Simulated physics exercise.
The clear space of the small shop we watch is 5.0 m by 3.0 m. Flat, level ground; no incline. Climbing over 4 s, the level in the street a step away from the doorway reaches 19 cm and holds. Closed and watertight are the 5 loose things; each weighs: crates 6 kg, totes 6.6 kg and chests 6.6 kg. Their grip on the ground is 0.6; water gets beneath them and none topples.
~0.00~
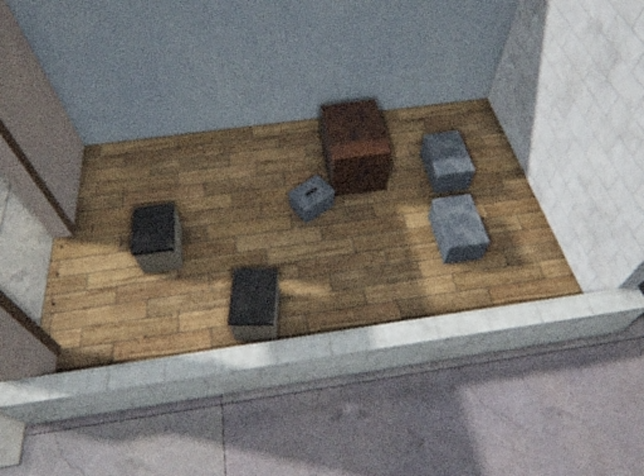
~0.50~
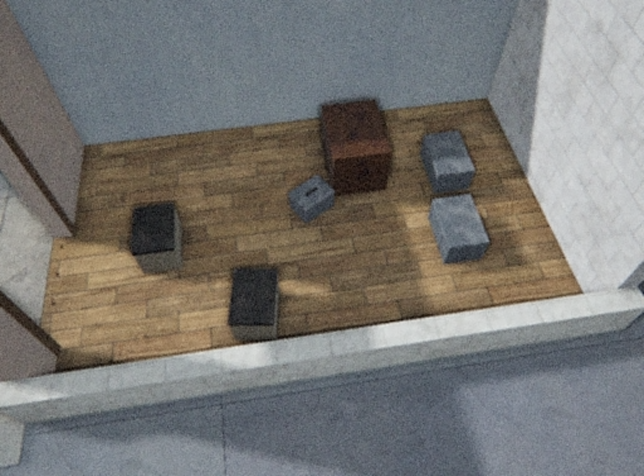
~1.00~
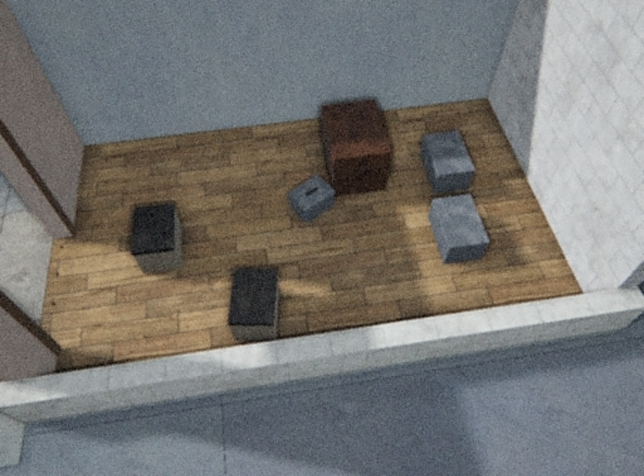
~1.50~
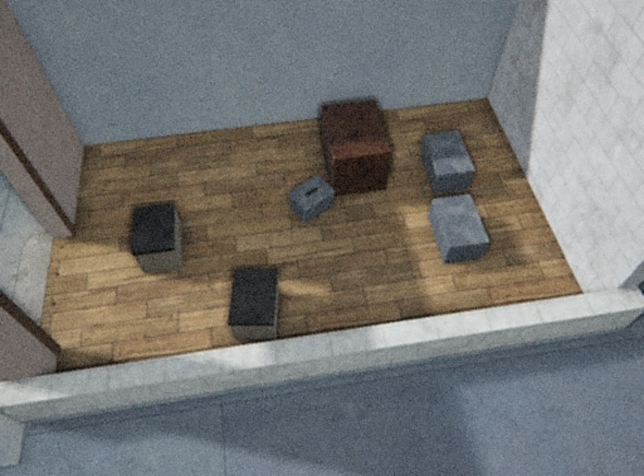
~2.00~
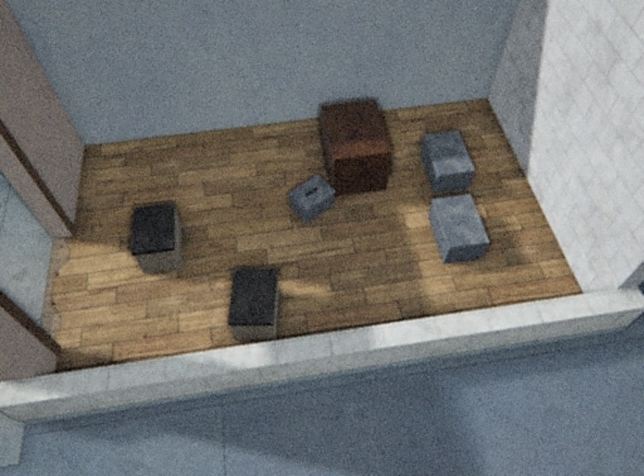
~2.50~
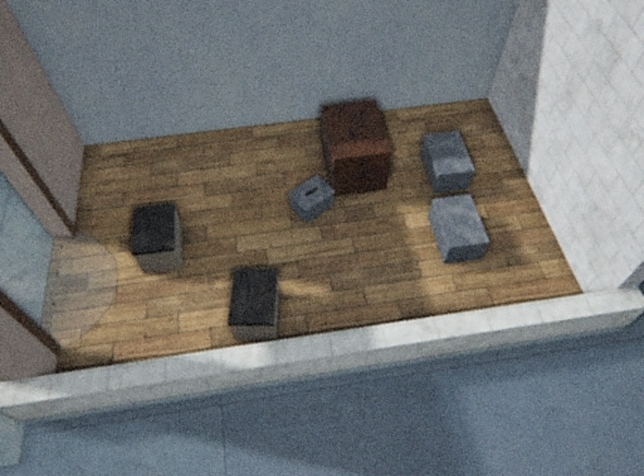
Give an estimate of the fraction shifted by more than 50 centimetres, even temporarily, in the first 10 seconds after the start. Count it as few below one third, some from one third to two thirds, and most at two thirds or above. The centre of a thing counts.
Most.
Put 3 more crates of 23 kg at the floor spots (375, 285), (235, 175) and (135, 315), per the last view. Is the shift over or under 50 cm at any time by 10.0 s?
So the first ends up below the threshold, the second below the threshold, the third past the threshold.
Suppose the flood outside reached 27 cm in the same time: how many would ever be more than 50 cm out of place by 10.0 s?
Count: 5.
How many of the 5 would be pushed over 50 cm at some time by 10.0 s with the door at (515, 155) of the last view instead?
That would give 3.
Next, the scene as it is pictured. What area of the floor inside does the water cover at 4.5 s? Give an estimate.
That flooded area is roughly 5.5 m2.
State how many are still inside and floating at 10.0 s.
By my count, 5.
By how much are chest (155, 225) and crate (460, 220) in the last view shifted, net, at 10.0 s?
In that order: 200 cm, 140 cm.
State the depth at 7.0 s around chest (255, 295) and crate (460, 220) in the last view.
I'd estimate 5 cm for the first and 4 cm for the second.
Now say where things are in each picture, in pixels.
A crate at (460, 220) rests on the ground; a tote at (312, 192) rests on the ground; 0.0 m2 under water; 0 of 5 have shifted, in the first frame.
A crate at (460, 220) rests on the ground; a tote at (312, 192), on the bottom; 0.0 m2 under water; 0 of 5 have shifted, in the second frame.
A crate at (460, 220) rests on the ground; a tote at (312, 192), on the bottom; water covers 0.0 m2; 0 of 5 have shifted, in the third frame.
A crate at (460, 220), on the bottom; a tote at (312, 192), on the bottom; 0.0 m2 under water; 0 of 5 have shifted, in the fourth frame.
A crate at (460, 220), on the bottom; a tote at (312, 192) rests on the ground; 0.0 m2 under water; 0 of 5 have shifted, in the fifth frame.
A crate at (460, 220) rests on the ground; a tote at (312, 192), on the bottom; water covers 0.4 m2; 0 of 5 have shifted, in the sixth frame.
After 3.5 s 0 of 5 are over 50 cm from their spots; 0 afloat.
After 4.5 s 1 of 5 are over 50 cm from their spots; 0 afloat.
After 7.0 s 3 of 5 are over 50 cm from their spots; 2 afloat.
After 10.0 s 5 of 5 are over 50 cm from their spots, and 5 have been at some point; 5 afloat.
